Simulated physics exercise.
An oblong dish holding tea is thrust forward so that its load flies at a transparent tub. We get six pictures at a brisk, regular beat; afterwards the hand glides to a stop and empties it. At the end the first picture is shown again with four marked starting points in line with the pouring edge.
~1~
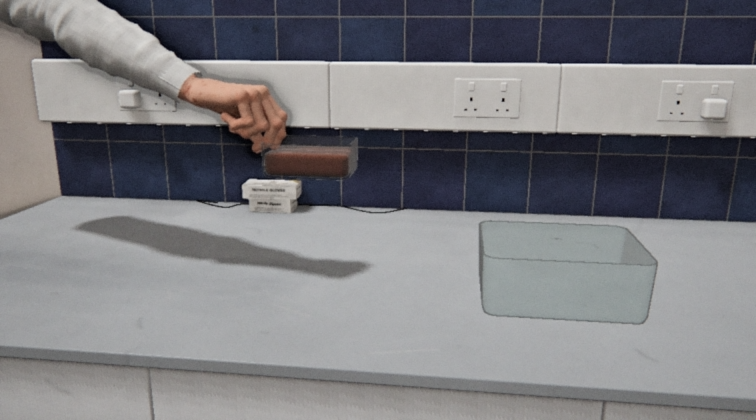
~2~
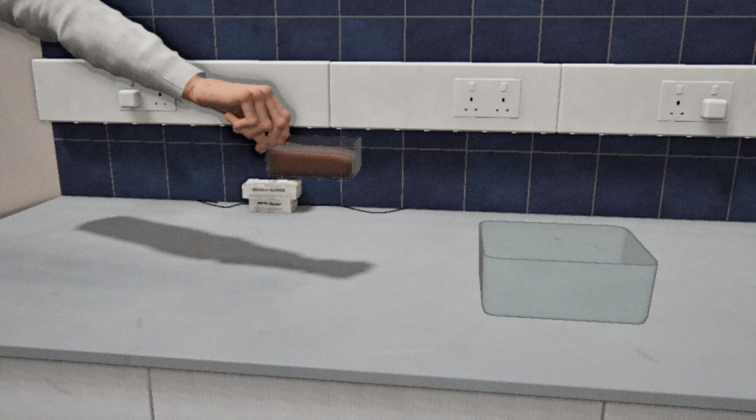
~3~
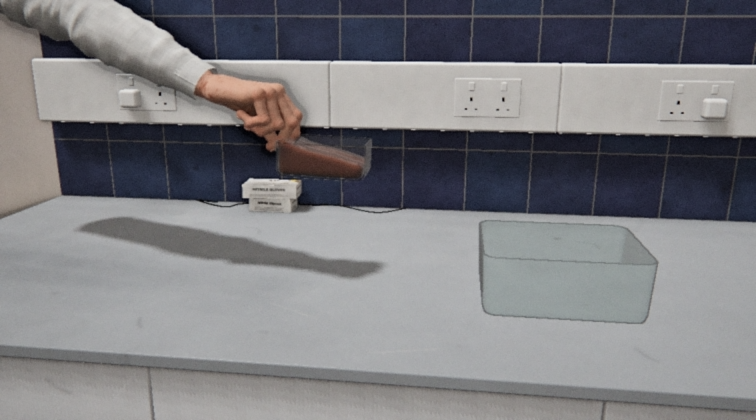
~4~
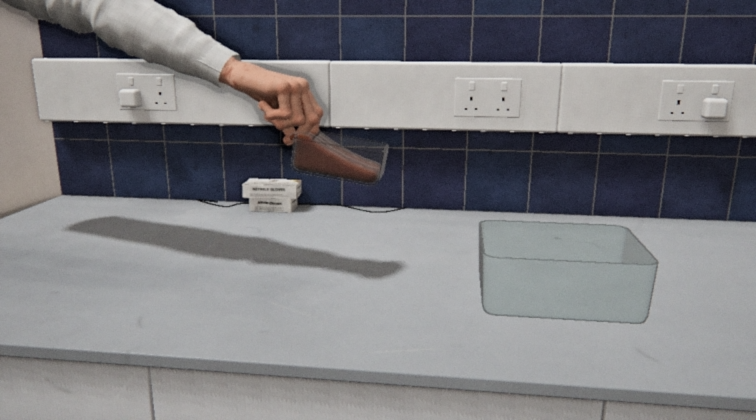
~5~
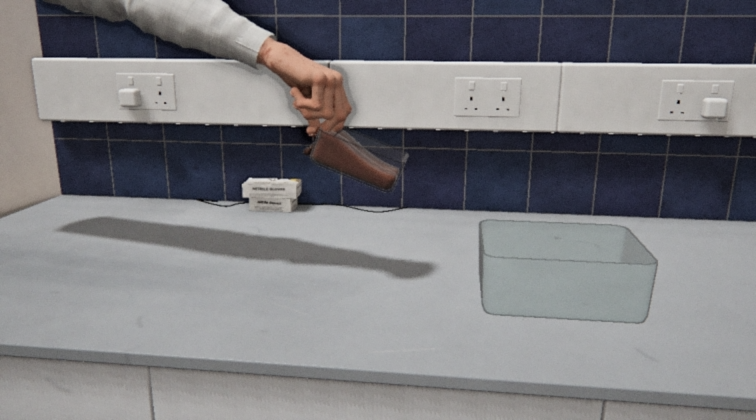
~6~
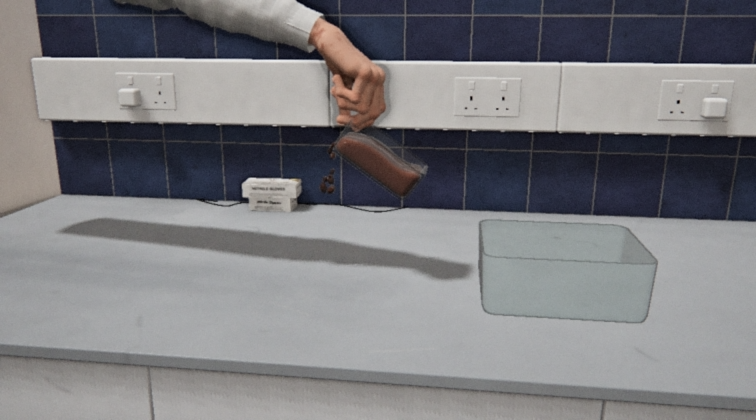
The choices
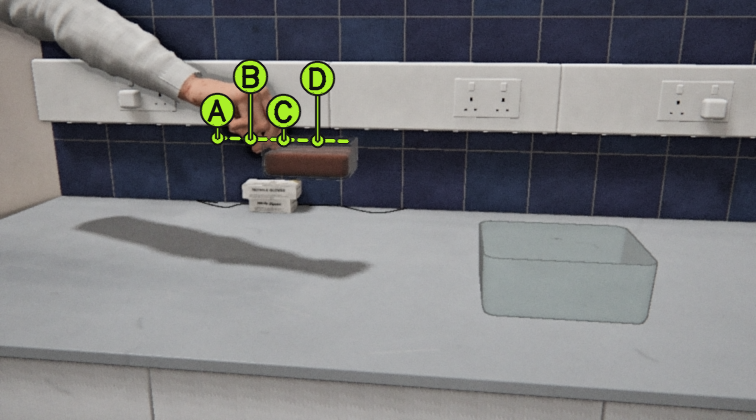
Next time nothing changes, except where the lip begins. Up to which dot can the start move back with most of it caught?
D is the one.
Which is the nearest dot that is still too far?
Here it is dot C.
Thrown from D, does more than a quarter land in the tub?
Yes, clearly.
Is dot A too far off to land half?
Yes.
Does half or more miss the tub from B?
Yes, it does.
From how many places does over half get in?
One.
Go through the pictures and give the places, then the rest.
Upright, lip at (352, 141); tub from (481, 313) to (647, 322); nothing has left yet, in the first picture.
Upright, lip at (356, 141); nothing has left yet, in the second picture.
Upright, lip at (367, 142); tea is over the rim, down to (289, 138), in the third picture.
Tipped about 9°, lip at (384, 148); tea is over the rim, down to (296, 139), in the fourth picture.
Tipped about 20°, lip at (405, 157); tea is over the rim, down to (313, 156), in the fifth picture.
Tipped about 35°, lip at (425, 169); tea is over the rim, down to (329, 192), in the sixth picture.
In lime, A at (217, 138); B at (250, 138); C at (283, 139); D at (317, 140).
With A, about 0 % lands in the tub, 100 % falls short.
With B, about 0 % lands in the tub, 95 % falls short and 5 % goes beside or beyond.
With C, about 19 % lands in the tub, 75 % falls short and 7 % goes beside or beyond.
With D, about 72 % lands in the tub, 19 % falls short and 9 % goes beside or beyond.
